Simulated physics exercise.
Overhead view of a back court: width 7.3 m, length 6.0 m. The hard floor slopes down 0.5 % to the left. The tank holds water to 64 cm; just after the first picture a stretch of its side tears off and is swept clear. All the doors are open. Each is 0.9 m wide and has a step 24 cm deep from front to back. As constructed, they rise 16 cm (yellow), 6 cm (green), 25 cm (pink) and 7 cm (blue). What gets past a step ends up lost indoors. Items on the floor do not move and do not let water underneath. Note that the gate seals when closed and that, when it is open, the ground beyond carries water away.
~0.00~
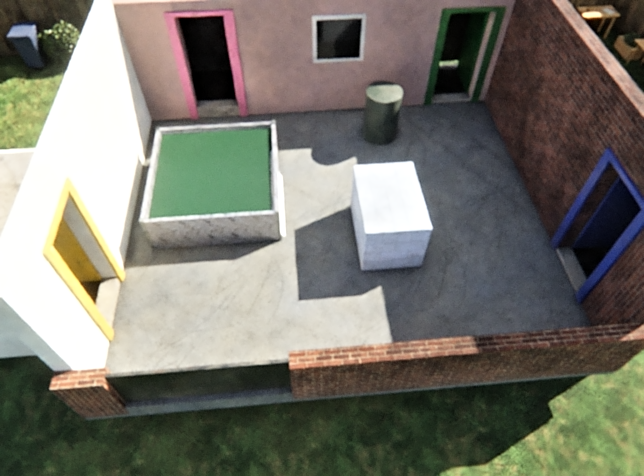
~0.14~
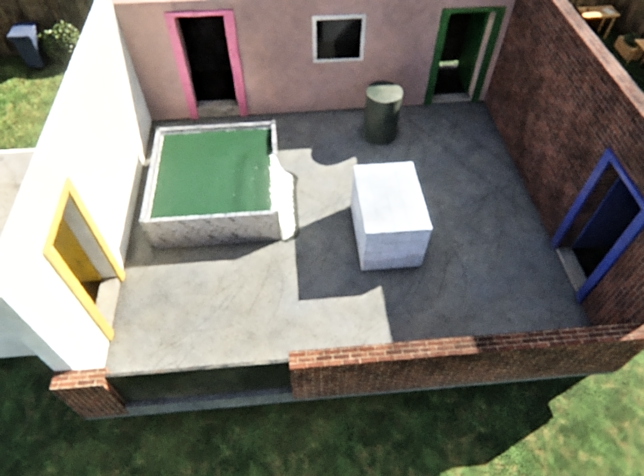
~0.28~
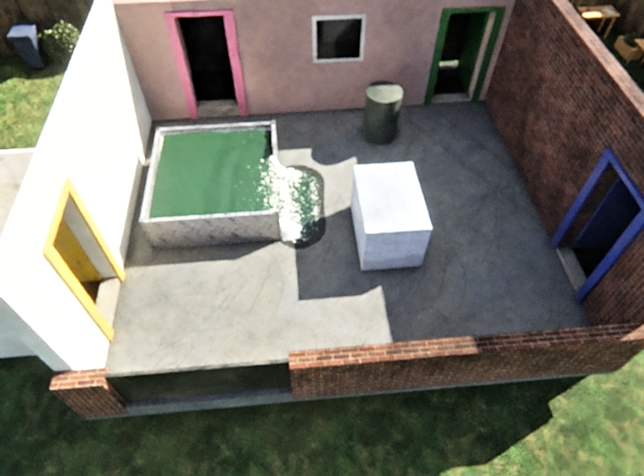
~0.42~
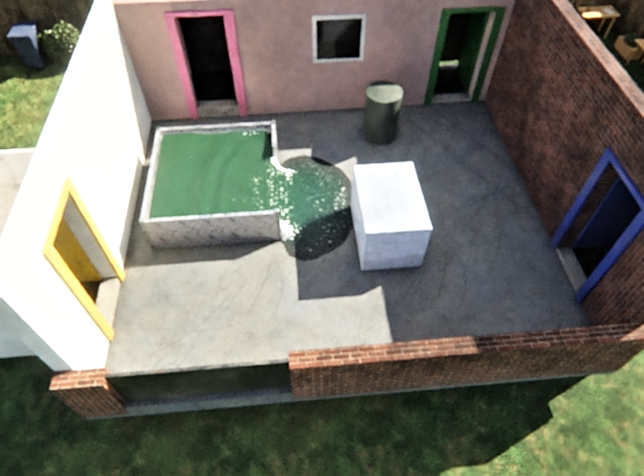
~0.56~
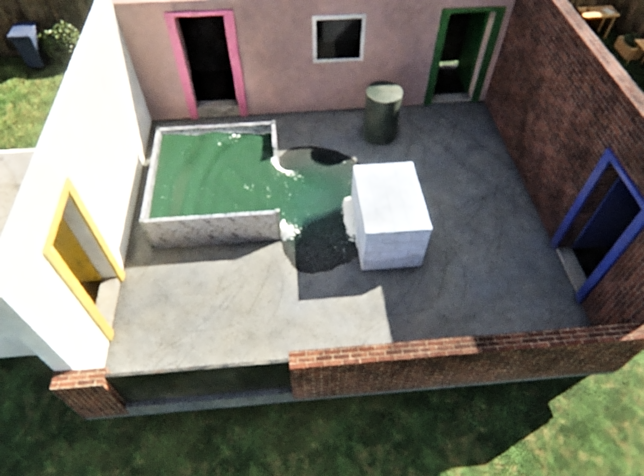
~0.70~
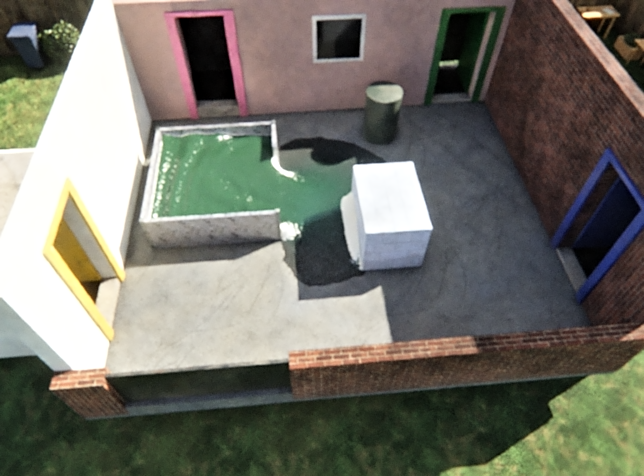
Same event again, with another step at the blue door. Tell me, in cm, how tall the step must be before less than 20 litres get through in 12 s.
It would have to be roughly 7.5 cm high.
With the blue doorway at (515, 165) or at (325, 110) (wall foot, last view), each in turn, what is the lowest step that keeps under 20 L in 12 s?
In turn: Roughly 17 cm, roughly 7.5 cm.
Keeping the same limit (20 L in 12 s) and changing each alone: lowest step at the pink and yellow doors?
You'd want some 6.5 cm at pink and some 7.0 cm at yellow.
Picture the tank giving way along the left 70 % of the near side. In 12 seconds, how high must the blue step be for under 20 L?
It needs to be about 17 cm high.
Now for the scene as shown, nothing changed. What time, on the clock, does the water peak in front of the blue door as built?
7.0 s.
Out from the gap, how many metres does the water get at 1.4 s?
The front is some 4.6 m out.
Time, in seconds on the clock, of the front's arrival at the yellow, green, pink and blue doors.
Yellow: 3.6 s; green: 2.4 s; pink: 4.5 s; blue: 2.6 s.
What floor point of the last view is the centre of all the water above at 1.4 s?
Centre estimate: (264, 197) px, approximately.
After 1.4 s water covers 25 % of the floor, deepest (45 cm) near (344, 218); it has not reached the blue door.
After 3.0 s water covers 55 % of the floor, deepest (30 cm) near (486, 112); 3 cm at the blue door, 0 litres in over its 7 cm step.
After 12.0 s water covers 100 % of the floor, deepest (12 cm) near (129, 241); 6 cm at the blue door, 22 litres in over its 7 cm step.
At the blue door as built, the water arrived by 2.6 s and peaked near 11 cm at 7.2 s.
Run again over the same 12 s with other heights there, 35 litres in over 6 cm, 9 litres over 8.5 cm. The limit of 20 litres is kept from about 7.5 cm up.
